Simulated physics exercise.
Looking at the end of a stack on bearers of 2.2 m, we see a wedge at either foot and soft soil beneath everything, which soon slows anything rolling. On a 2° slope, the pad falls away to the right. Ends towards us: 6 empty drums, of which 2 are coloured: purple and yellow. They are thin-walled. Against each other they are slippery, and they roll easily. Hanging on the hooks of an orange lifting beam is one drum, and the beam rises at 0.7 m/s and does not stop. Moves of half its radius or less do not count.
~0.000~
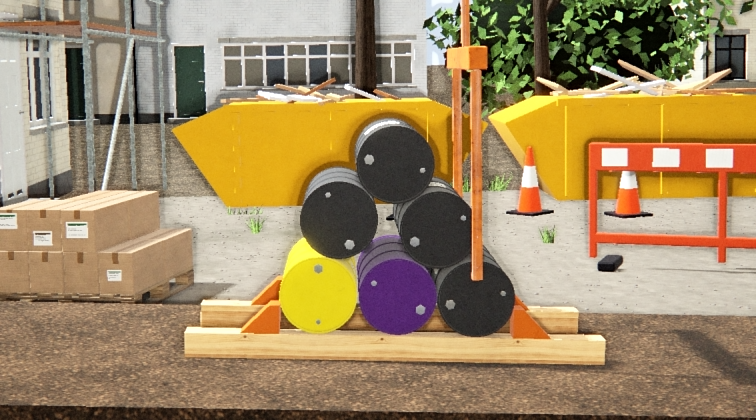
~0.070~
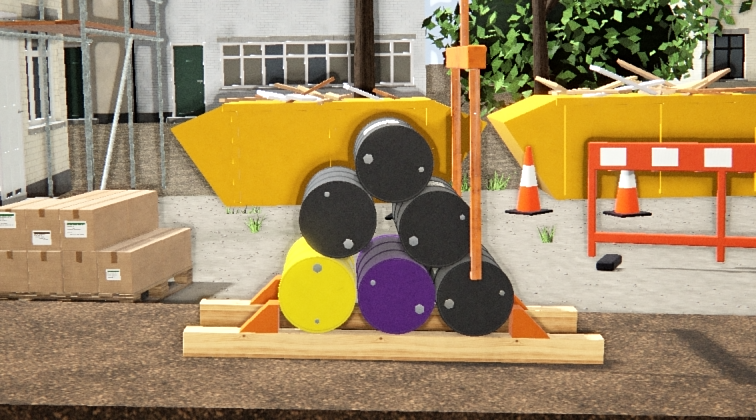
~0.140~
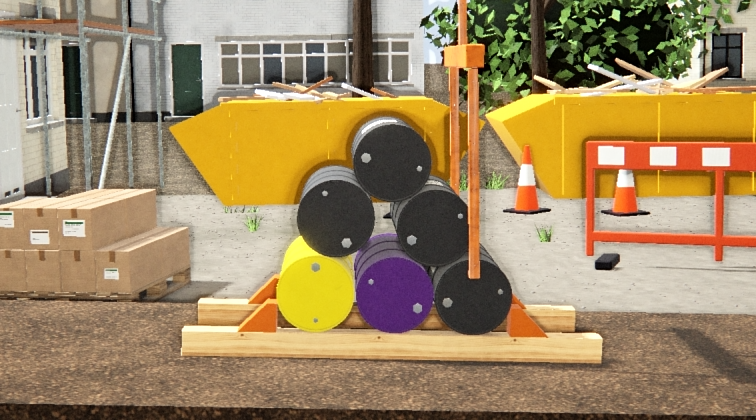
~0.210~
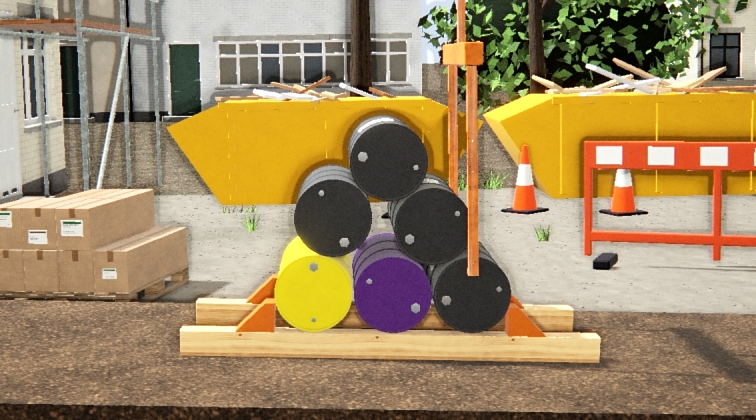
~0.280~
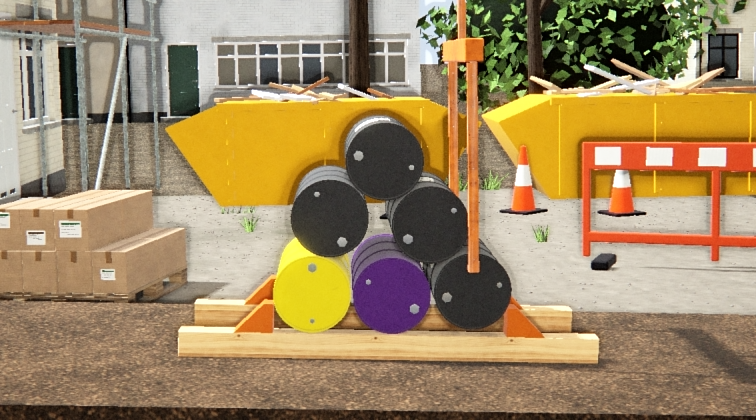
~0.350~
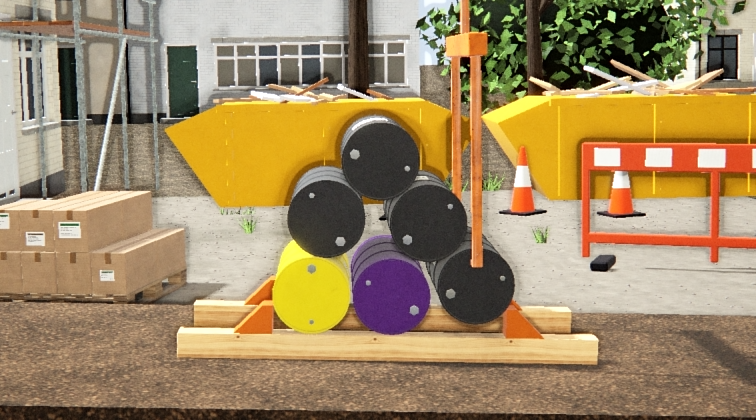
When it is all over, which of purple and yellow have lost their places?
As for the purple drum, it ends up elsewhere; the yellow one remains where it was.
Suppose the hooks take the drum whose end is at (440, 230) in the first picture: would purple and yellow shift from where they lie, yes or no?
In that scenario: Purple doesn't; yellow doesn't.
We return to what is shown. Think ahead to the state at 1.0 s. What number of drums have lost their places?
At that instant the count is 3.
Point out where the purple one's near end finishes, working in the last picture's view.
Rest position in the last view: About (469, 299).
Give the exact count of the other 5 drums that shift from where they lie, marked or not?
Tally: 4.
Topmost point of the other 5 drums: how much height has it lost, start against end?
The top drops by around 65 cm.
After 0.6 s, purple is 3 cm further right; yellow is where it was; 0 others dislodged.
After 0.7 s, purple is 5 cm further right; no change for yellow; 1 other dislodged.
After 0.8 s, purple is 8 cm further right; no change for yellow; 2 others dislodged.
After 1.0 s, purple is 16 cm further right; no change for yellow; 3 others dislodged.
At rest (3.5 s), purple is 40 cm further right and 2 cm lower; yellow is where it was; 4 others dislodged.
